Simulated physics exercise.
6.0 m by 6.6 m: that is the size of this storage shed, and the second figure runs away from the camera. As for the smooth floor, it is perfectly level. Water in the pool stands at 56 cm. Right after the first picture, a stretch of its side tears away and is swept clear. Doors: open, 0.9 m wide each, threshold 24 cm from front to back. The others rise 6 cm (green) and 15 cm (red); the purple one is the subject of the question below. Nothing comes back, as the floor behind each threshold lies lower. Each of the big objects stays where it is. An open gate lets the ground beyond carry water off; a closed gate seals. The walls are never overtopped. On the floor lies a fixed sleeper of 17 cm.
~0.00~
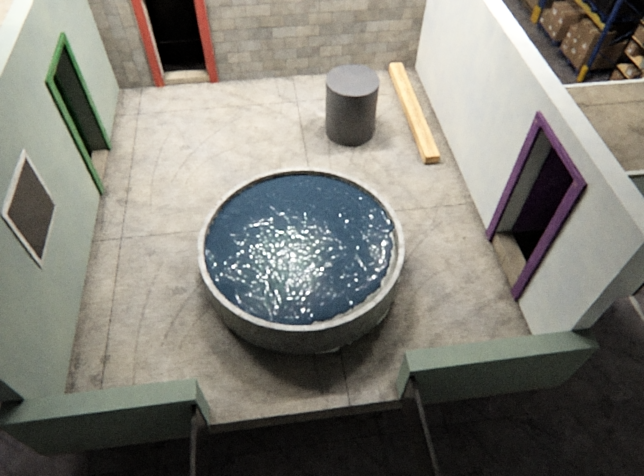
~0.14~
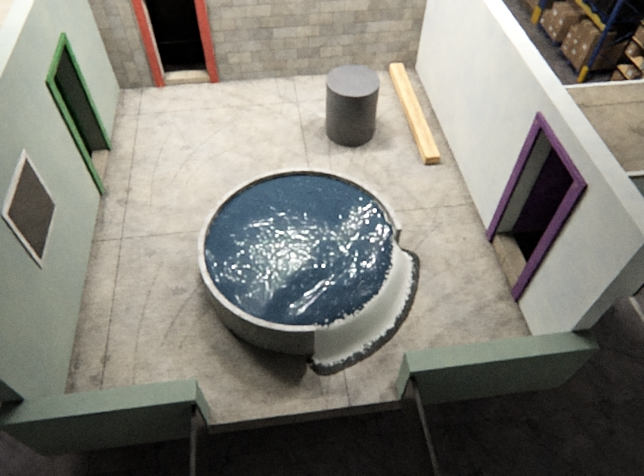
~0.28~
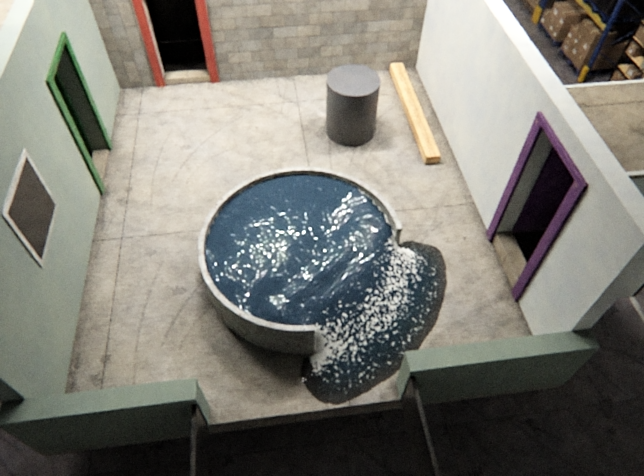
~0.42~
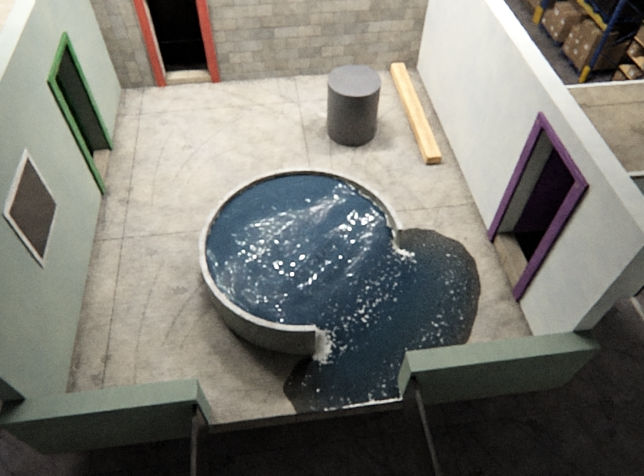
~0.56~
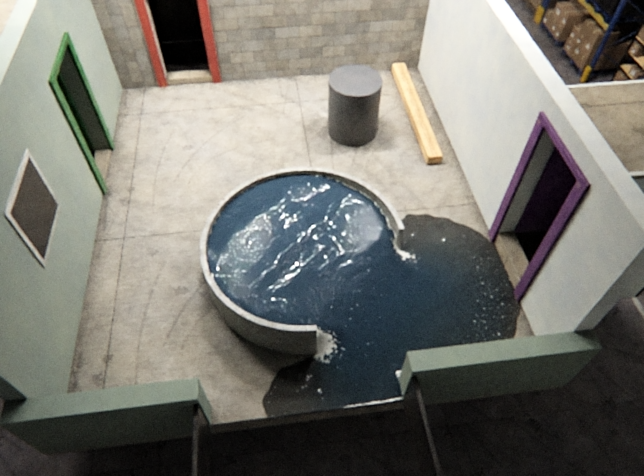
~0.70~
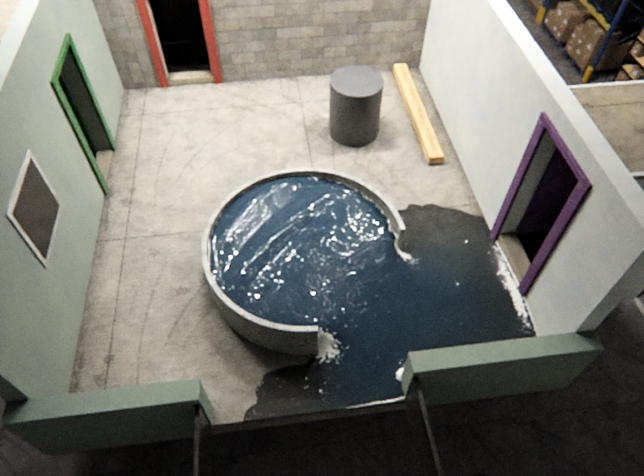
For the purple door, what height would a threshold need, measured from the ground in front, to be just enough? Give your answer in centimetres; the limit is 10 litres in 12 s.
Around 27 cm above the ground in front.
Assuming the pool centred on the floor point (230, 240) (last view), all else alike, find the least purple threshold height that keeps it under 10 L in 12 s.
You'd need some 24 cm.
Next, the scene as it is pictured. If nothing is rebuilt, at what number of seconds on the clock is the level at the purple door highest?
Some 2.0 s, more or less.
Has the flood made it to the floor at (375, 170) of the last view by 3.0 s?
I'd say that place has got wet.
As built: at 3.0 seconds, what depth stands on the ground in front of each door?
Green door 0 cm, purple door 28 cm, red door 0 cm.
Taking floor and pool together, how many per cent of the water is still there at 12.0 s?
Some 64 %.
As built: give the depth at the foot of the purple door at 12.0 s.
Some 7.5 centimetres.
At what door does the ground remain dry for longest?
The green one.
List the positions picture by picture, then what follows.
Still water, 56 cm deep, in the pool at (302, 242); the purple door at (524, 221) is dry, in the first picture.
The front is at (414, 269), 0.3 m from the gap at (380, 307); 0.5 m2 of floor is wet, 56 cm left at the back, in the second picture.
The front is at (440, 273), 0.7 m from the gap at (380, 309); 1.6 m2 of floor is wet, 56 cm left at the back, in the third picture.
The front is at (474, 284), 1.1 m from the gap at (381, 310); 3.1 m2 of floor is wet, 56 cm left at the back, in the fourth picture.
The gap is at (382, 310), the front 1.7 m out at (514, 294); the back of the pool holds 56 cm, in the fifth picture.
Water pours out at (383, 311) and has run 2.1 m, to a hidden place; about 7 cm deep outside, 56 cm at the back; water is at the purple door at (528, 223), in the sixth picture.
After 1.4 s water covers 15 % of the floor, deepest (55 cm) near (531, 364); 21 cm at the purple door, 0 litres in over its 23 cm threshold.
After 3.0 s water covers 30 % of the floor, deepest (34 cm) near (545, 363); 28 cm at the purple door, 22 litres in over its 23 cm threshold.
After 12.0 s water covers 95 % of the floor, deepest (9 cm) near (421, 98); 7 cm at the purple door, 29 litres in over its 23 cm threshold.
At the purple door as built, the water arrived by 0.6 s and peaked near 31 cm at 2.0 s.
With a threshold of 24 cm, 22 litres would have come in within the 12 s; with 32 cm, 2 litres. So under 10 litres takes about 27 cm.
